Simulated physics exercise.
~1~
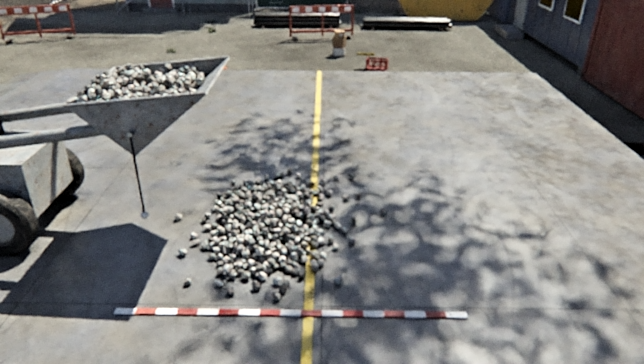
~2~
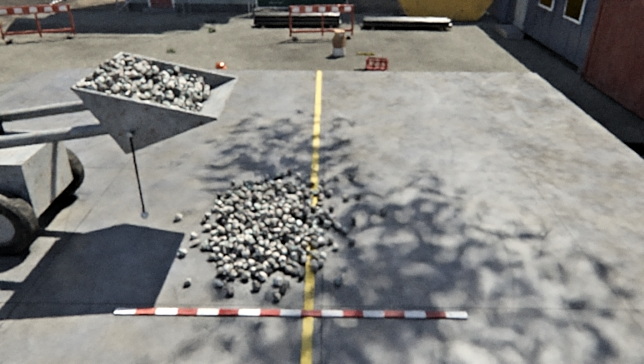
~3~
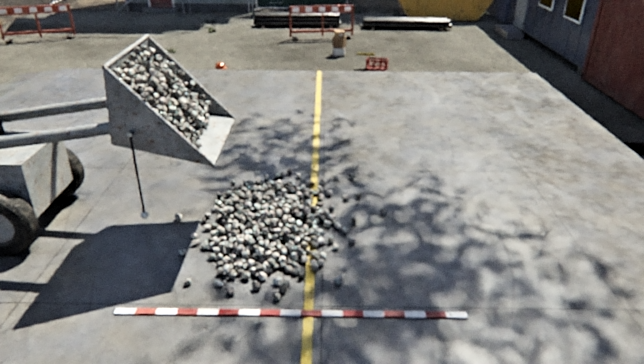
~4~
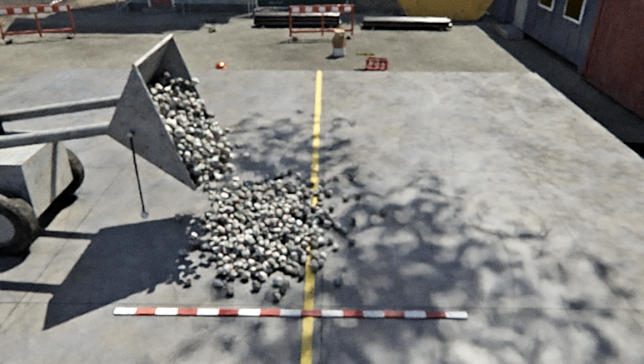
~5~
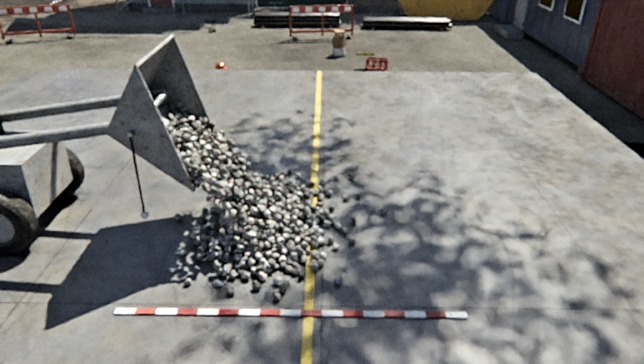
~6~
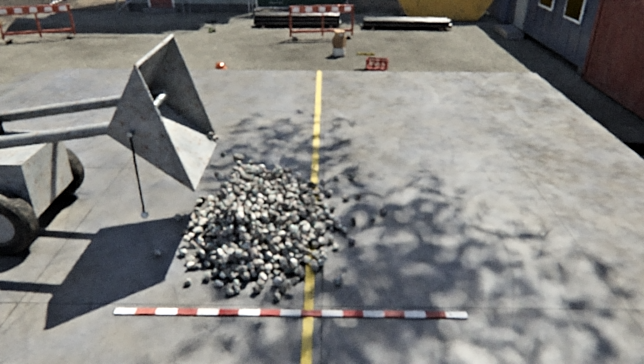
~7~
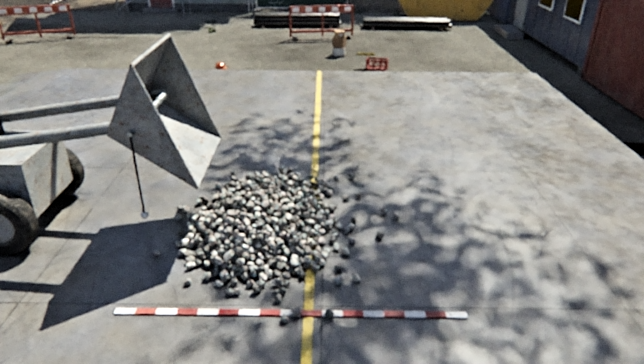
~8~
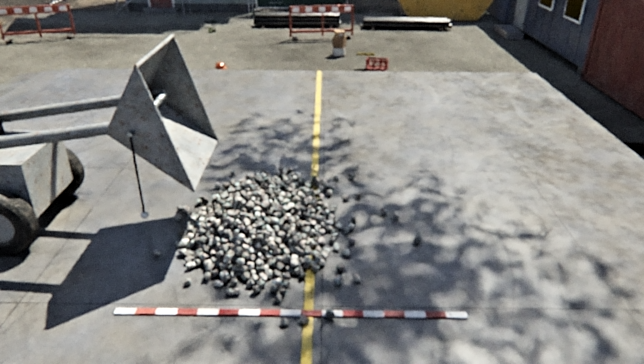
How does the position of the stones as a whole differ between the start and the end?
At the start the stones are split between the raised bucket on the left and the loose pile on the ground. By the end they have shifted right and downward as a whole, all lying on the concrete in one fuller pile with a few strays to the right.
At first, a loader on the left holds a raised bucket full of grey stones beside a loose pile on sunlit concrete, with a yellow line running past and a red and white striped staff lying in front. The bucket tips forward steadily, and its load slides toward the lower edge. Stones then pour out onto the near side of the existing pile and spread over it. The emptied bucket rocks back slightly and forward again, while a few stones roll out to the right. It ends steeply tilted and empty above a fuller pile, most of it left of the yellow line.
